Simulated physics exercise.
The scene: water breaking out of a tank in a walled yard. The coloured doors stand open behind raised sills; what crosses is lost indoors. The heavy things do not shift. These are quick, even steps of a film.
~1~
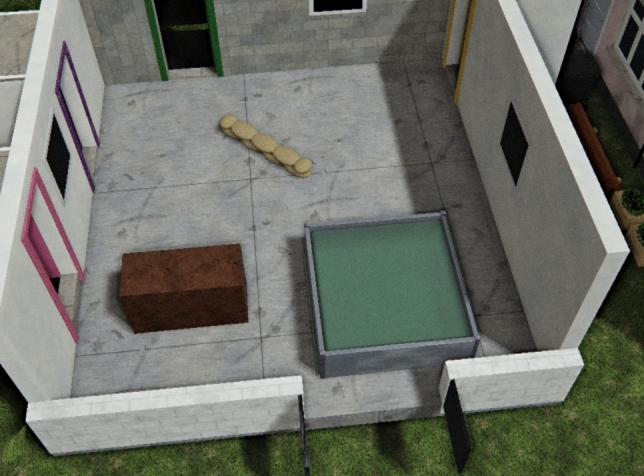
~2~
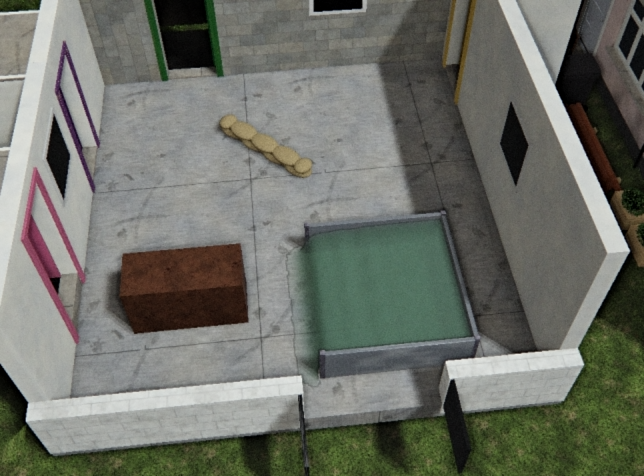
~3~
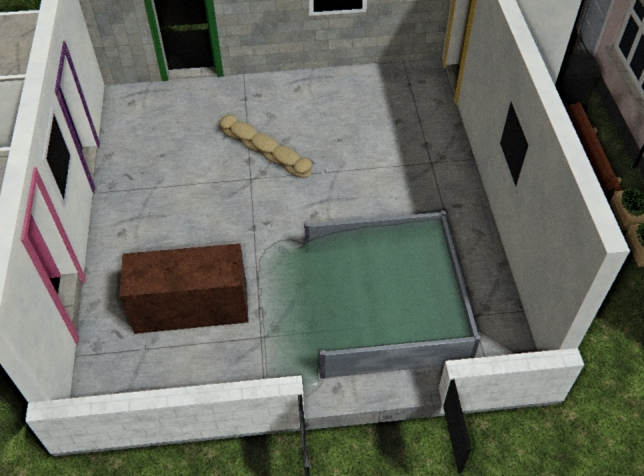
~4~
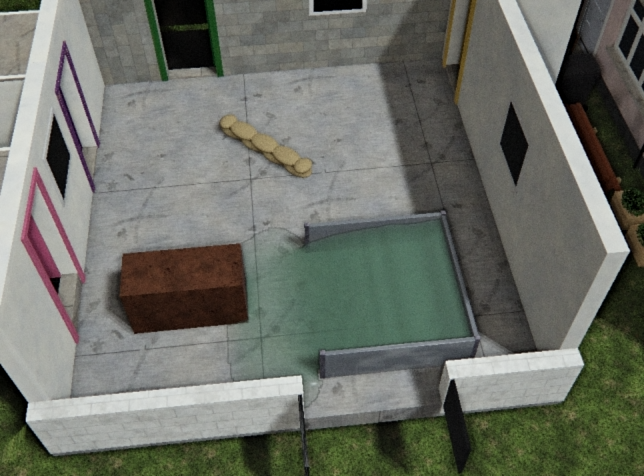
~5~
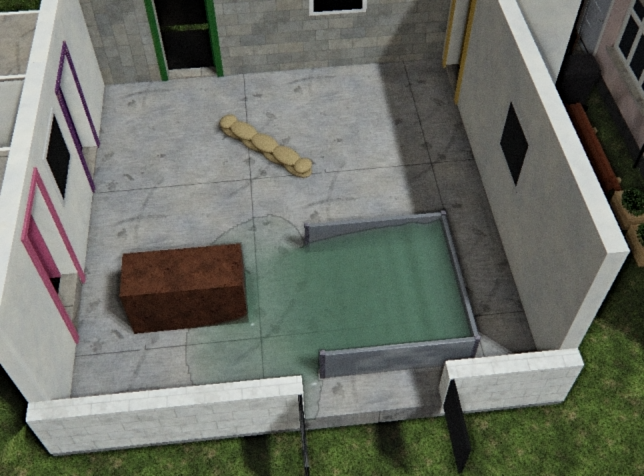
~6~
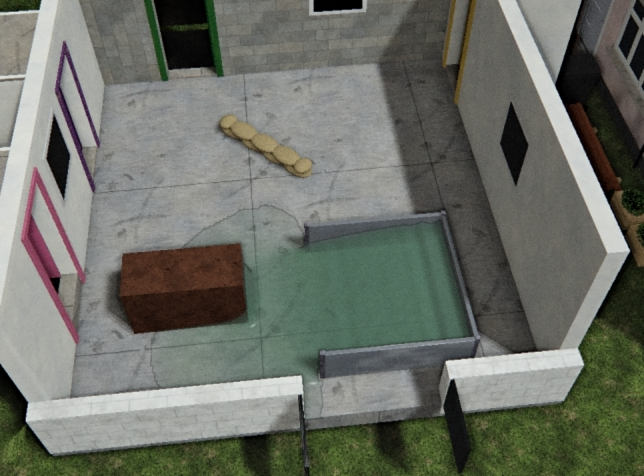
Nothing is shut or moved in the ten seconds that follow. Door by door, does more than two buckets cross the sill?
One by one: The green door takes more than that; the pink door stays under that; the purple door takes more than that; the yellow door stays under that.
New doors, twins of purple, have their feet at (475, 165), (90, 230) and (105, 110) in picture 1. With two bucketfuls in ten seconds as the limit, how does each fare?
In that order: Is under, is over, lets more in.
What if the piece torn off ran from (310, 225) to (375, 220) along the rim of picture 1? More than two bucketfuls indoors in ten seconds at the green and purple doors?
The green door goes over; the purple door is over.
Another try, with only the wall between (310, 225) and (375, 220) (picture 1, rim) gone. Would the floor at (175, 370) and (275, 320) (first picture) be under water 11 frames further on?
In turn: Dry, no water.
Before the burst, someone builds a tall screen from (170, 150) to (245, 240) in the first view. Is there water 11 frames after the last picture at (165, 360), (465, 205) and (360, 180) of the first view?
In turn: Under water, clear, clear.
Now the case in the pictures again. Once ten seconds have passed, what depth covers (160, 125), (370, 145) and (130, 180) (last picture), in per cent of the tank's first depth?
Roughly 14, 4 and 14 per cent, in turn.
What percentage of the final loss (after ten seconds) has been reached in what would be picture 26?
I make it 5 per cent.
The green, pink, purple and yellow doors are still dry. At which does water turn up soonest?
It is the pink one.
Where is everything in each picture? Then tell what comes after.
In the first frame, the open tank at (387, 282) is whole and still.
In the second frame, water pours out at (316, 302) and has run to a hidden place.
In the third frame, water pours out at (317, 303) and has run to a hidden place.
In the fourth frame, the front is at a hidden place, out from the gap at (317, 304).
In the fifth frame, water pours out at (317, 304) and has run to a hidden place.
In the sixth frame, water pours out at (317, 305) and has run to (163, 375).
A moment on, water covers 25 % of the floor; the green door not reached, the pink door wet at the sill, nothing in, the purple door not reached, the yellow door not reached.
Next, water covers 40 % of the floor; the green door not reached, the pink door wet at the sill, nothing in, the purple door wet at the sill, nothing in, the yellow door not reached.
Then, water covers 50 % of the floor; the green door wet at the sill, nothing in, the pink door wet at the sill, nothing in, the purple door under two buckets in, the yellow door not reached.
Later, water covers 60 % of the floor; the green door far over two buckets in, the pink door wet at the sill, nothing in, the purple door over two buckets in, the yellow door not reached.
In the end, water covers 90 % of the floor; the green door far over two buckets in, the pink door wet at the sill, nothing in, the purple door over two buckets in, the yellow door wet at the sill, nothing in.
